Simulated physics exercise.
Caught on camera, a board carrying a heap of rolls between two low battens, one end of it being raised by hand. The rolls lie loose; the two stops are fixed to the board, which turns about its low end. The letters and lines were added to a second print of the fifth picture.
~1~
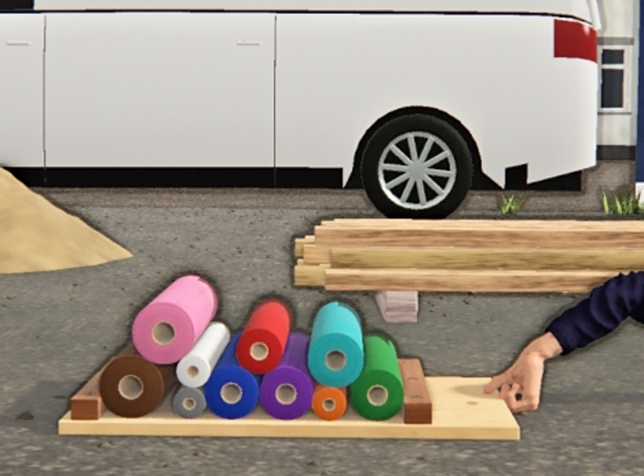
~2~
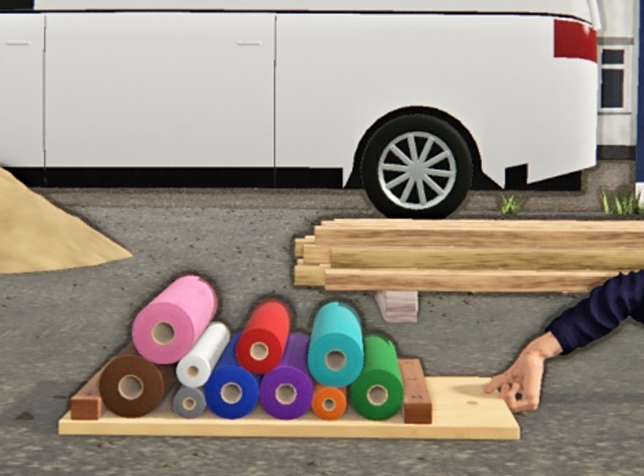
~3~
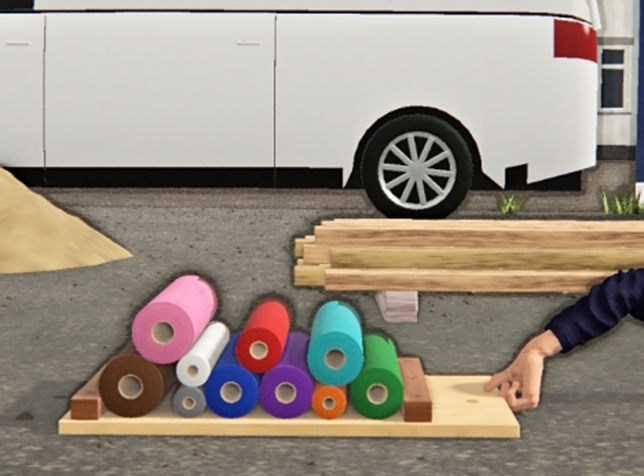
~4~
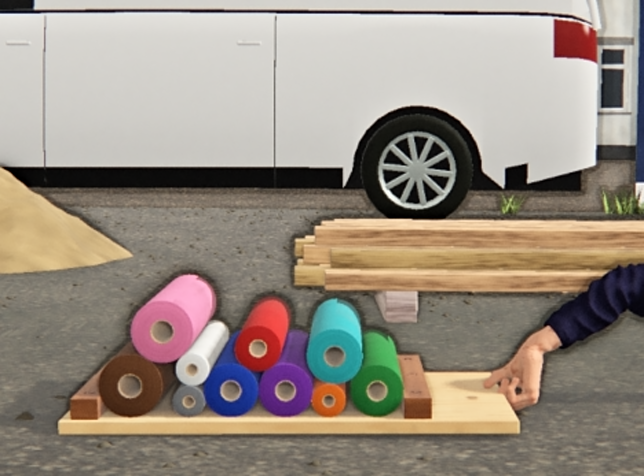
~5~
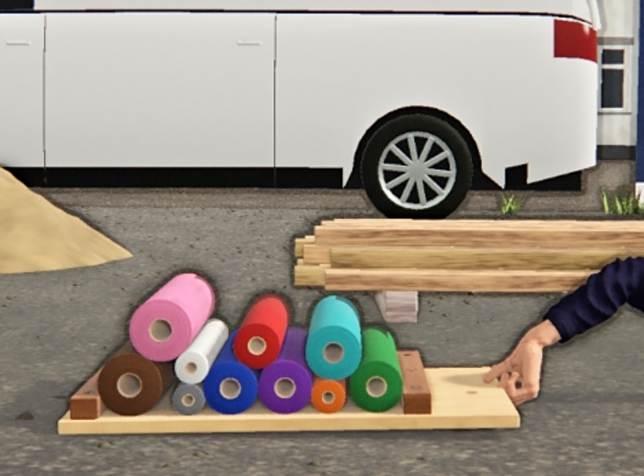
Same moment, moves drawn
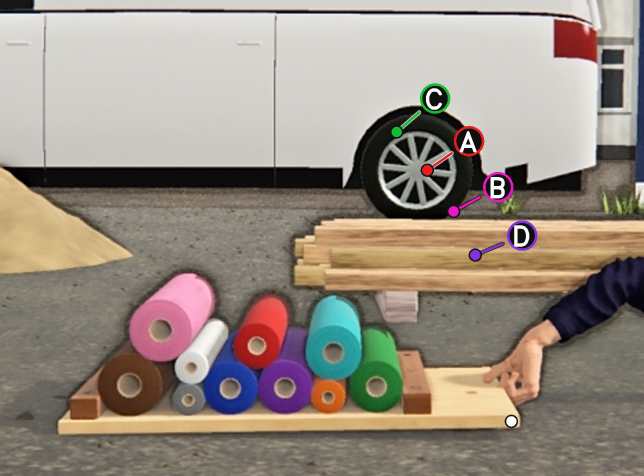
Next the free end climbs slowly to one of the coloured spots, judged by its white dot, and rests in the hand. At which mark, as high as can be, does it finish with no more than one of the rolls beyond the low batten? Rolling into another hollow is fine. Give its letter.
The answer is mark B.
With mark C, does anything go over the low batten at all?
At C: Yes.
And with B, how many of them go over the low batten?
At B the number is one.
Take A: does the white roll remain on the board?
Yes, with A.
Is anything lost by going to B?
At B: Yes.
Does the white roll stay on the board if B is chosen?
Yes, with B.
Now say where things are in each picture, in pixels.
Green roll (378, 395); turquoise roll (336, 360); red roll (260, 351), in the first frame.
Red roll (260, 351); white roll (193, 371), in the second frame.
Board (293, 393); orange roll (329, 403); green roll (377, 393); purple roll (286, 392), in the third frame.
Board (293, 391); brown roll (130, 386), in the fourth frame.
Board (293, 388); brown roll (130, 385), in the fifth frame.
On the copy, A at (427, 170); B at (454, 211); C at (397, 132); D at (475, 255); the white dot at (511, 421).
On B. First, board at 17°.
Then, board at 29°.
Finally, board at 29°, one over the low batten (pink).
By contrast, A two over the low batten (red, pink); C two over the low batten (red, pink); D one over the low batten (pink).
